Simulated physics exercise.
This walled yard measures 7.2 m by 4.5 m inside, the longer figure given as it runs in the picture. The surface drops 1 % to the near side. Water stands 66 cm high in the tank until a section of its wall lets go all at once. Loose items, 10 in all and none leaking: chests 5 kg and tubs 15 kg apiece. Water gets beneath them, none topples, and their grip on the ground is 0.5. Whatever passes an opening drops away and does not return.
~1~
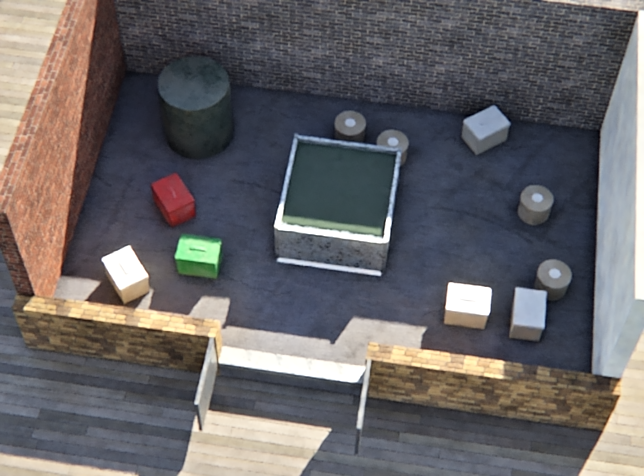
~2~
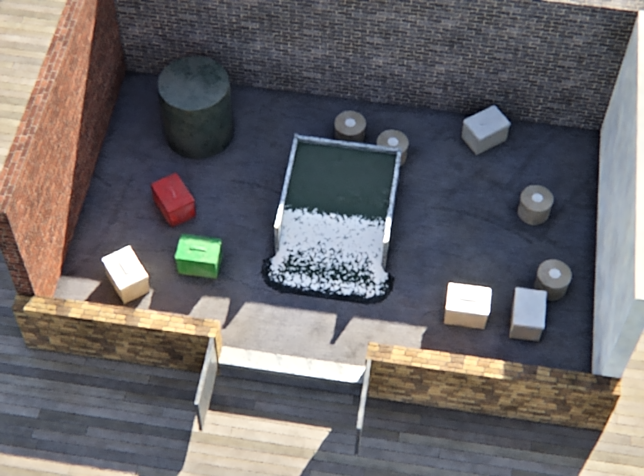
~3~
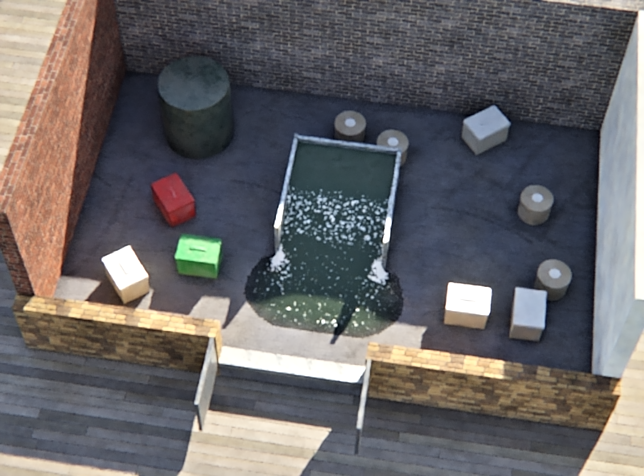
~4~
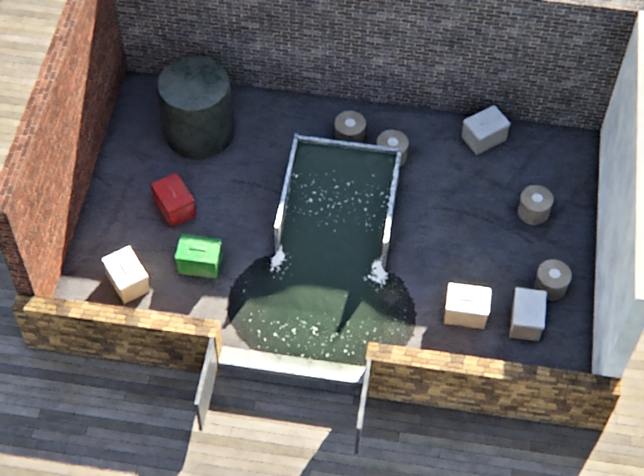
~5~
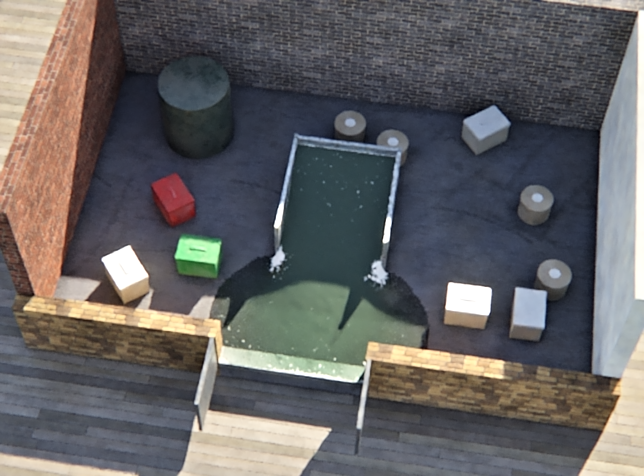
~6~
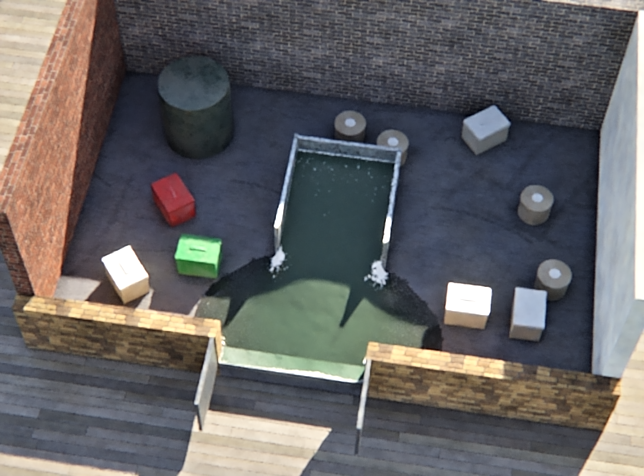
Dark green water poured out of the open near side of a box in a walled yard, foaming at first, then spread across the ground to the gateway, while the chests and tubs stayed put.
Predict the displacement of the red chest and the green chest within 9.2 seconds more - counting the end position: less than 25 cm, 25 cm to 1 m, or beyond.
The red chest barely shifts; the green chest holds its place.
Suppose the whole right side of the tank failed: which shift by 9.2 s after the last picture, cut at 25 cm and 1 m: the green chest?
In that case the green chest travels far.
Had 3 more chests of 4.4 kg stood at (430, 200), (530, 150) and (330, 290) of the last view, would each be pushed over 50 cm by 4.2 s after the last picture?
In that order: Short of it, short of it, past it.
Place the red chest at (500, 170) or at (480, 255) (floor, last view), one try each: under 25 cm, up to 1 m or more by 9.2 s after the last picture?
In that order: It barely shifts; it barely shifts.
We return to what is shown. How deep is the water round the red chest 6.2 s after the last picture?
About 1 cm.
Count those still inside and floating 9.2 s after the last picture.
At that moment 0.
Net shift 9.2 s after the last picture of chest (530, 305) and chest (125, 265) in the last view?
In that order: 120 cm, 40 cm.
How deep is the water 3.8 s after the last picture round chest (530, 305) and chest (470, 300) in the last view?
Roughly 6 and 1 cm.
Then, 1.2 s after the last picture the red chest is near (172, 192), 0.0 m from its start, aground; the green chest is near (198, 248), 0.0 m from its start, aground; 0 of 10 are out; 0 afloat.
Then, 3.8 s after the last picture the red chest is near (172, 192), 0.0 m from its start, aground; the green chest is near (198, 248), 0.0 m from its start, aground; 0 of 10 are out; 1 afloat.
Then, 6.2 s after the last picture the red chest is near (172, 192), 0.0 m from its start, aground; the green chest is near (198, 248), 0.0 m from its start, aground; 0 of 10 are out; 0 afloat.
Then, 9.2 s after the last picture the red chest is near (172, 192), 0.0 m from its start, aground; the green chest is near (198, 248), 0.0 m from its start, aground; 0 of 10 are out; 0 afloat.
